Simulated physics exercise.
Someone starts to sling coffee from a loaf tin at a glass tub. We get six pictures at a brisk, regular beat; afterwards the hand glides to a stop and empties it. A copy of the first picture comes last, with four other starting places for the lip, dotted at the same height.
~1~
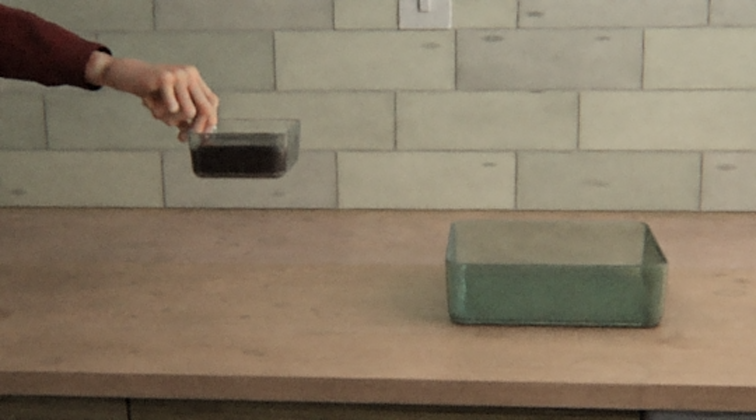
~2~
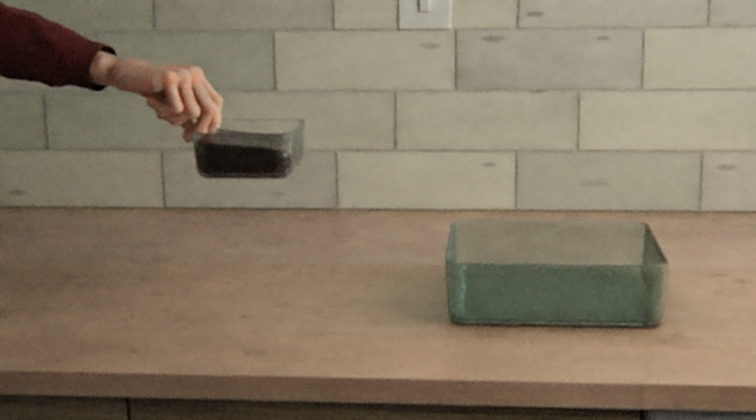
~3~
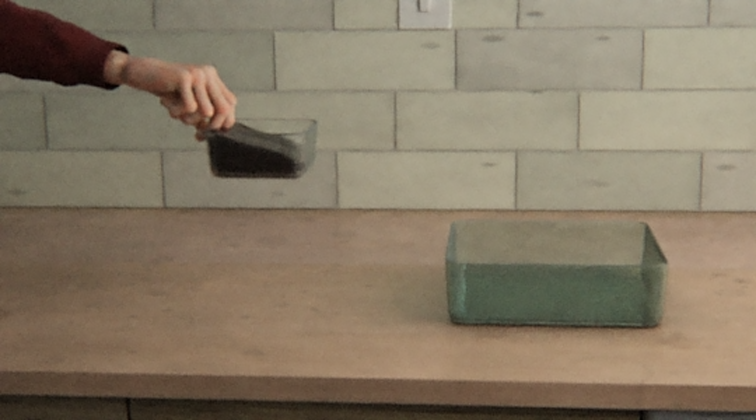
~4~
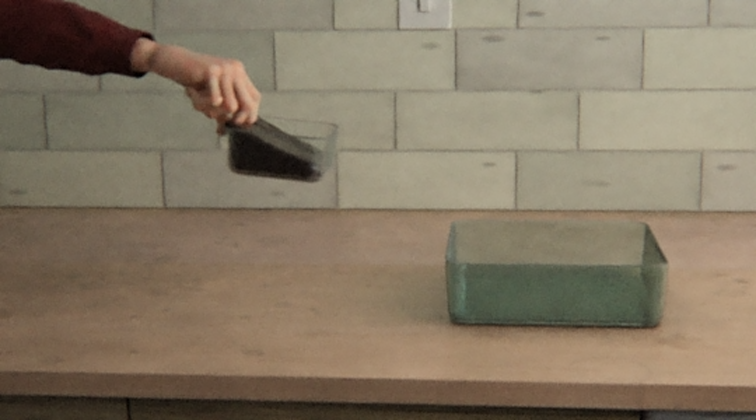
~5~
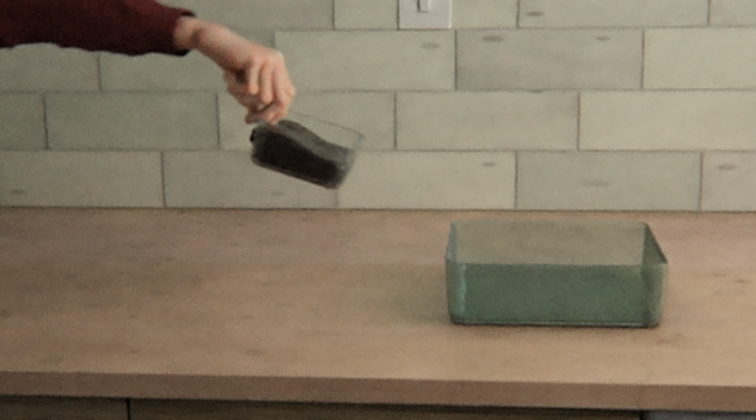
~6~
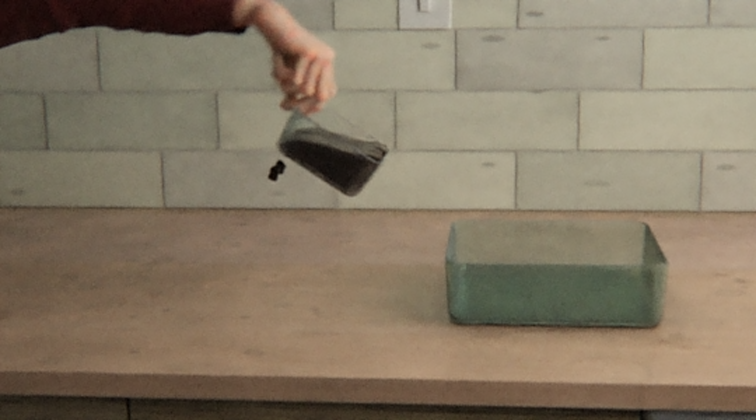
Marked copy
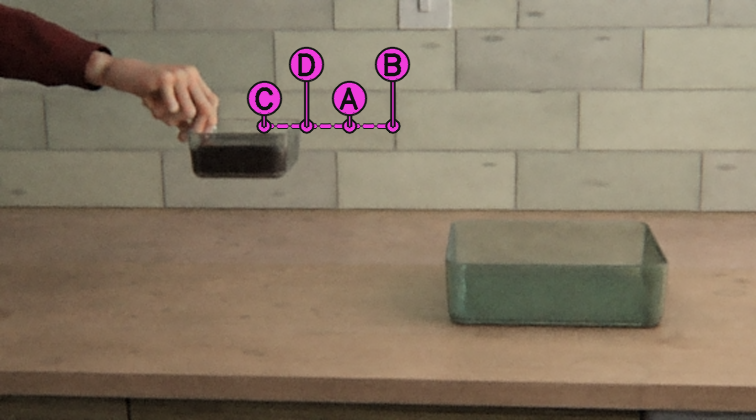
To begin with, a hand holds a small clear container of dark coffee upright above a wooden counter, left of a green-tinted glass tub. The hand moves right, slowly and then faster, tilting the container down toward the right, and a few dark bits appear in the air beside its left end.
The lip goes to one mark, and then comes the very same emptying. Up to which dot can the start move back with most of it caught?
The answer is place C.
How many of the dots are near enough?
All of them.
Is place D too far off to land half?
No, that is safe.
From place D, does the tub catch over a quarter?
Yes, it does.
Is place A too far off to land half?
No, that is safe.
In magenta, A at (349, 126); B at (392, 126); C at (264, 126); D at (306, 126).
If A is chosen, about 79 % lands in the tub, 2 % falls short and 19 % goes beside or beyond.
If B is chosen, about 92 % lands in the tub, 5 % falls short and 3 % goes beside or beyond.
If C is chosen, about 70 % lands in the tub, 20 % falls short and 10 % goes beside or beyond.
If D is chosen, about 82 % lands in the tub, 4 % falls short and 13 % goes beside or beyond.
